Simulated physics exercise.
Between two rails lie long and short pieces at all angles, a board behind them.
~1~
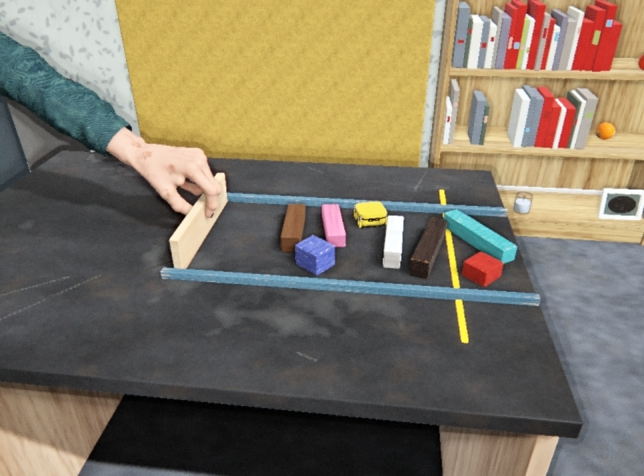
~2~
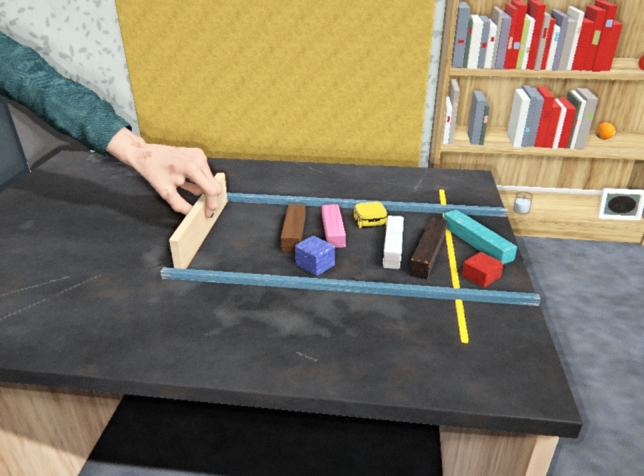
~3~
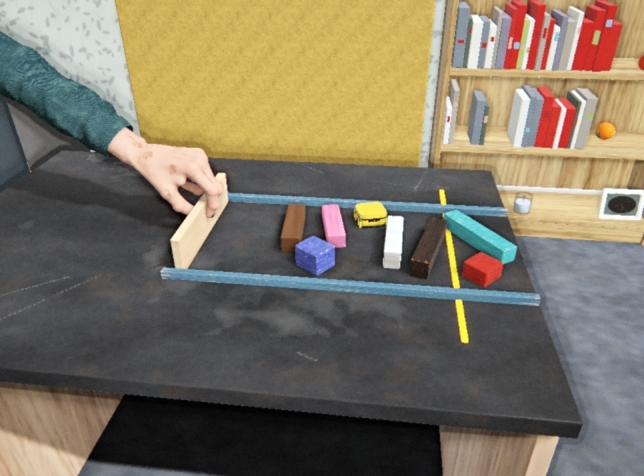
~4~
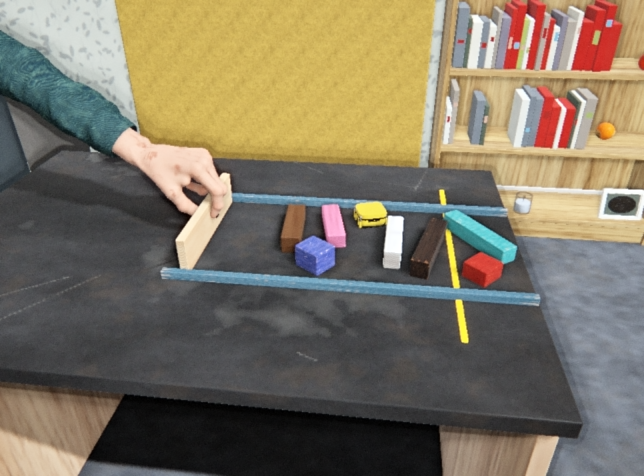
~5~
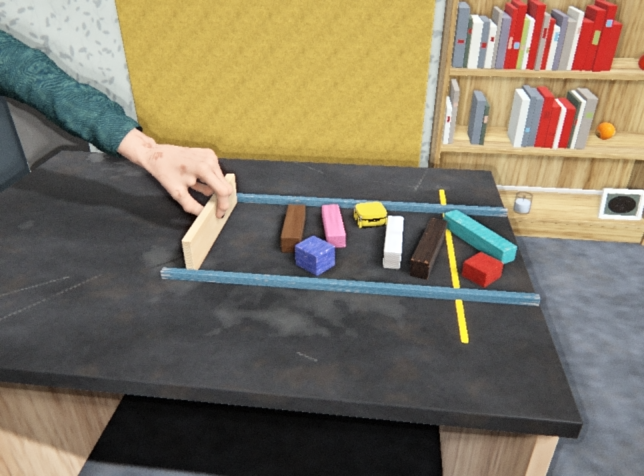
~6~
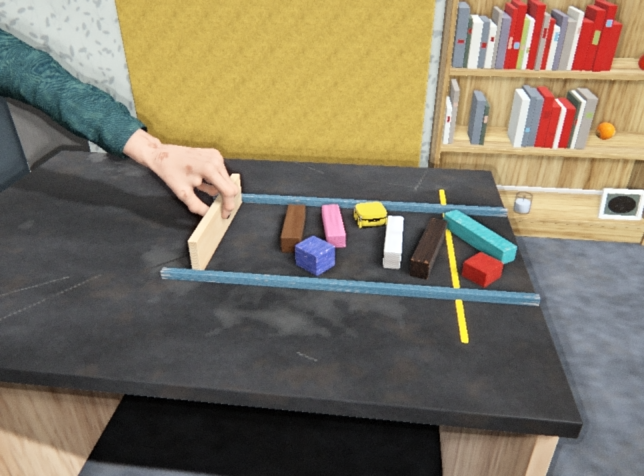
A hand in a dark green sleeve grips an upright wooden board on a dark tabletop, seen from above at an angle, with bookshelves behind. Between two blue rails lie brown, pink and white sticks, a blue block, a small yellow object, and black, turquoise and red pieces near yellow tape. The board rests, then slides slightly right, touching nothing, while the pieces and camera stay still.
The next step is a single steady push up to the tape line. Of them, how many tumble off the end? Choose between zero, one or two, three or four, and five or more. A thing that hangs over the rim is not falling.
The count is one or two.
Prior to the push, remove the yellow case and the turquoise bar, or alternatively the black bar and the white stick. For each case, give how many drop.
Try 1: 0; try 2: 0.
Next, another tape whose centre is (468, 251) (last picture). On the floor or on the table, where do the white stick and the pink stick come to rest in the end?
White stick: Is still there, pink stick: Is still there.
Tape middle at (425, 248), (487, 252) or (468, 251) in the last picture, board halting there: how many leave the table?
Respectively, 0, 5 and 3.
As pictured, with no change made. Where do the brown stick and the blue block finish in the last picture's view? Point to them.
Final positions: Near (460, 238); near (471, 272).
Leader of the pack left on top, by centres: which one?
The black bar finishes closest.
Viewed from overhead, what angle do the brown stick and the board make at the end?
The angle is some 0°.
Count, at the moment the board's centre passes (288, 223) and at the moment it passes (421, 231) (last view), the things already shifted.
Up to then 1, and up to the other point 8.
Soon after, none off yet; turquoise bar at rest near (477, 236); red block at rest near (482, 270); black bar at rest near (430, 247).
At rest, the number that fall off is one or two; fallen, red block and turquoise bar.
